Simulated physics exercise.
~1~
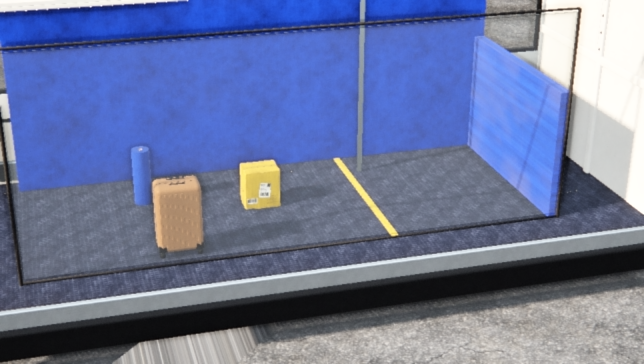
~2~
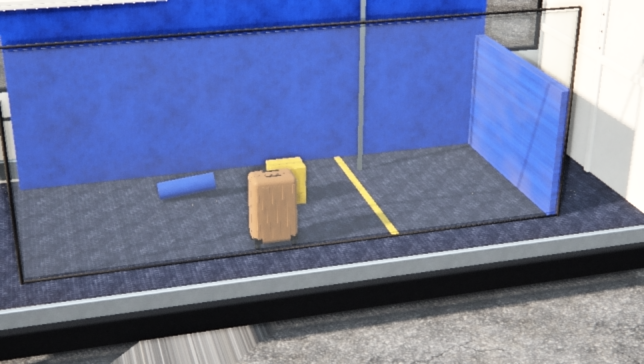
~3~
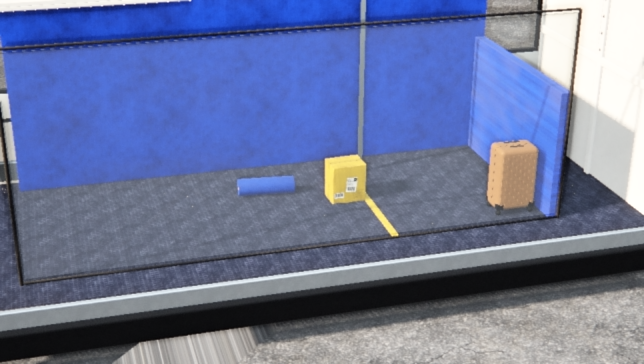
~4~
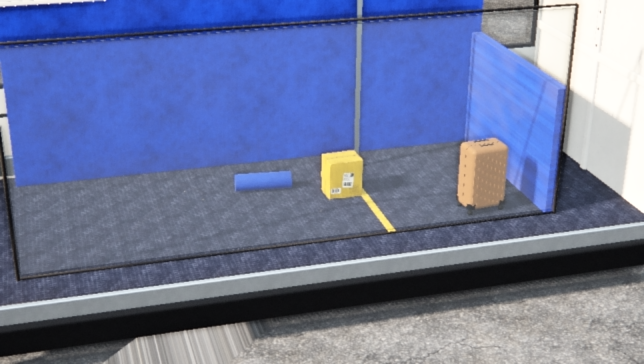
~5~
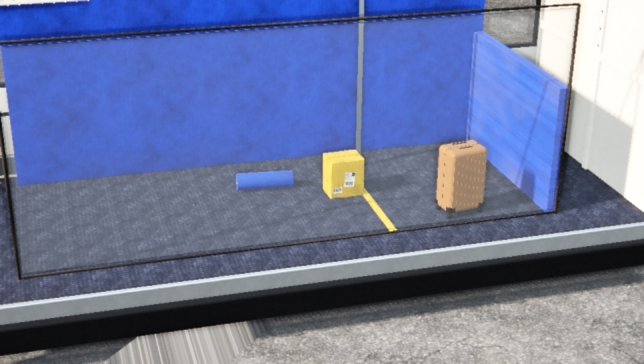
A brown wheeled case stands near the left of a blue-walled bay, with an upright blue roll behind it and a yellow pack to its right, short of a yellow line on the floor. The case moves right, partly hiding the pack, which has also shifted right, while the roll now lies on its side. All three continue right, the case ending up far ahead, close to the right wall. The case then moves back left a little, still upright, as the other two stay put. At the end, the pack and the toppled roll rest short of the line.
